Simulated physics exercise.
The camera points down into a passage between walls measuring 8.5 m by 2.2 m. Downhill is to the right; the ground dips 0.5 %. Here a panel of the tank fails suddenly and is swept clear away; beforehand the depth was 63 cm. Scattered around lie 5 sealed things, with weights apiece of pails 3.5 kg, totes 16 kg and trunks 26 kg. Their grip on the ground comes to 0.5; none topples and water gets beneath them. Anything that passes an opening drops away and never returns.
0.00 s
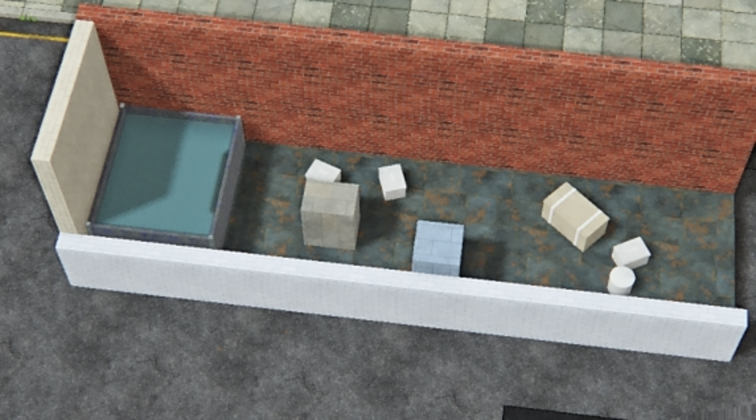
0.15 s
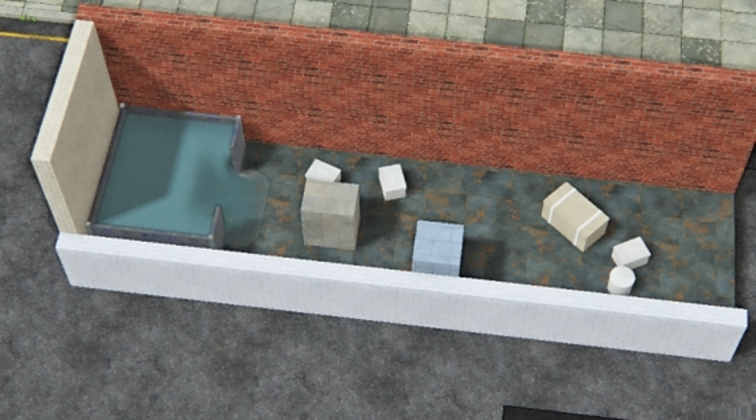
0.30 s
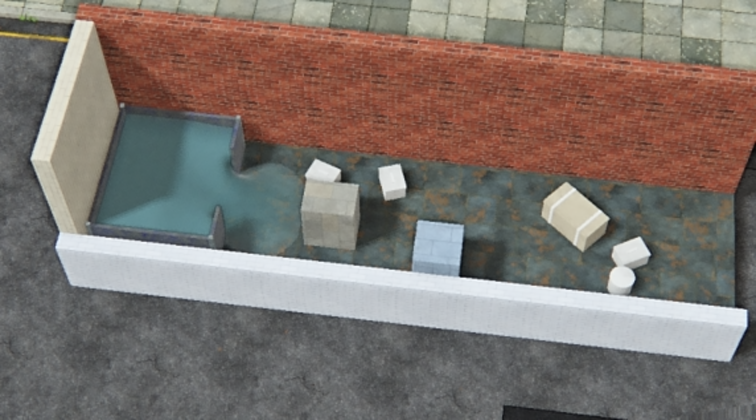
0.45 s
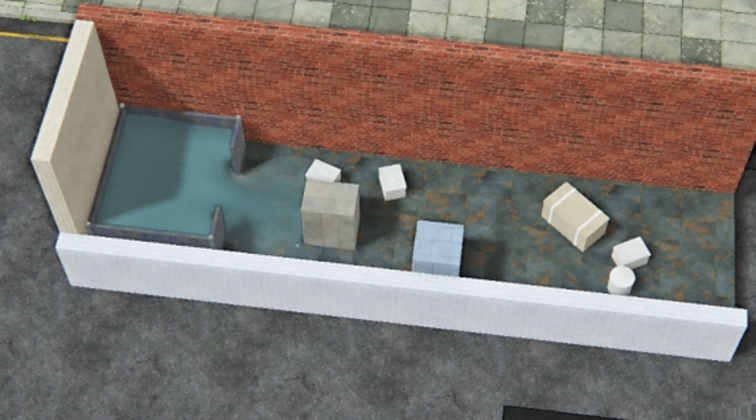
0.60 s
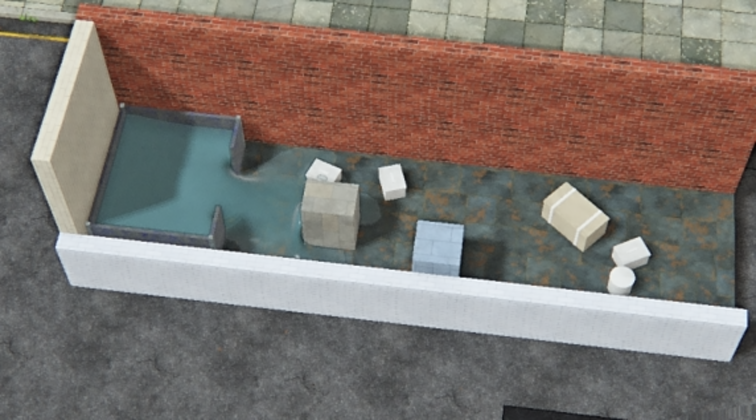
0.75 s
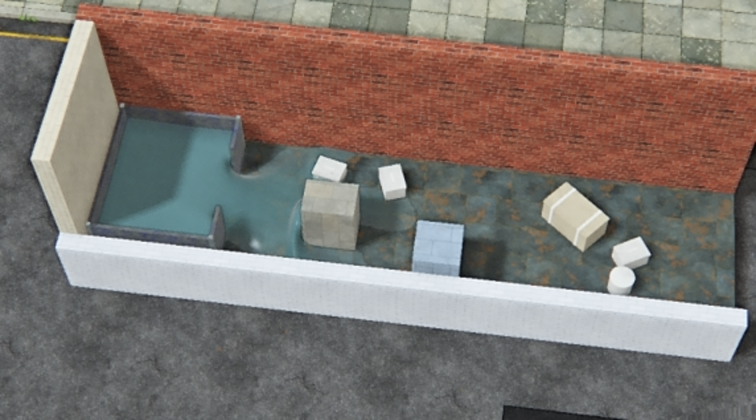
Water fills a tank at the left end of a walled passage until a panel in its right side gives way and the water pours through the gap. It spreads right across the dark floor, reaches the large grey block and flows around it, and a small white box behind the block shifts slightly.
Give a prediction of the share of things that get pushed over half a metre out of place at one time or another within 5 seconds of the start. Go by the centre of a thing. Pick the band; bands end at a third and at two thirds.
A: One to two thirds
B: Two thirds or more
Two thirds or more.
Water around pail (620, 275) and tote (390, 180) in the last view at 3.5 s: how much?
Around 5 cm and 12 cm.
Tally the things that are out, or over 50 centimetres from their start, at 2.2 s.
By my reckoning, 2.
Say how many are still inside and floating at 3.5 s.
Count: 0.
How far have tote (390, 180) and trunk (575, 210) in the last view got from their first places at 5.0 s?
In turn: 500 cm, gone out.
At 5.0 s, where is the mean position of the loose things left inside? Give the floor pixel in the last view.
(732, 227).
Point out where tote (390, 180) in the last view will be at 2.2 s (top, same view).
Somewhere near (530, 195) in the last view.
After 1.1 s 1 of 5 are over 50 cm from their spots; 0 afloat.
After 2.2 s 2 of 5 are over 50 cm from their spots; 1 afloat.
After 3.5 s 5 of 5 are over 50 cm from their spots; 0 afloat.
After 5.0 s 5 of 5 are over 50 cm from their spots, and 5 have been at some point; 0 afloat.
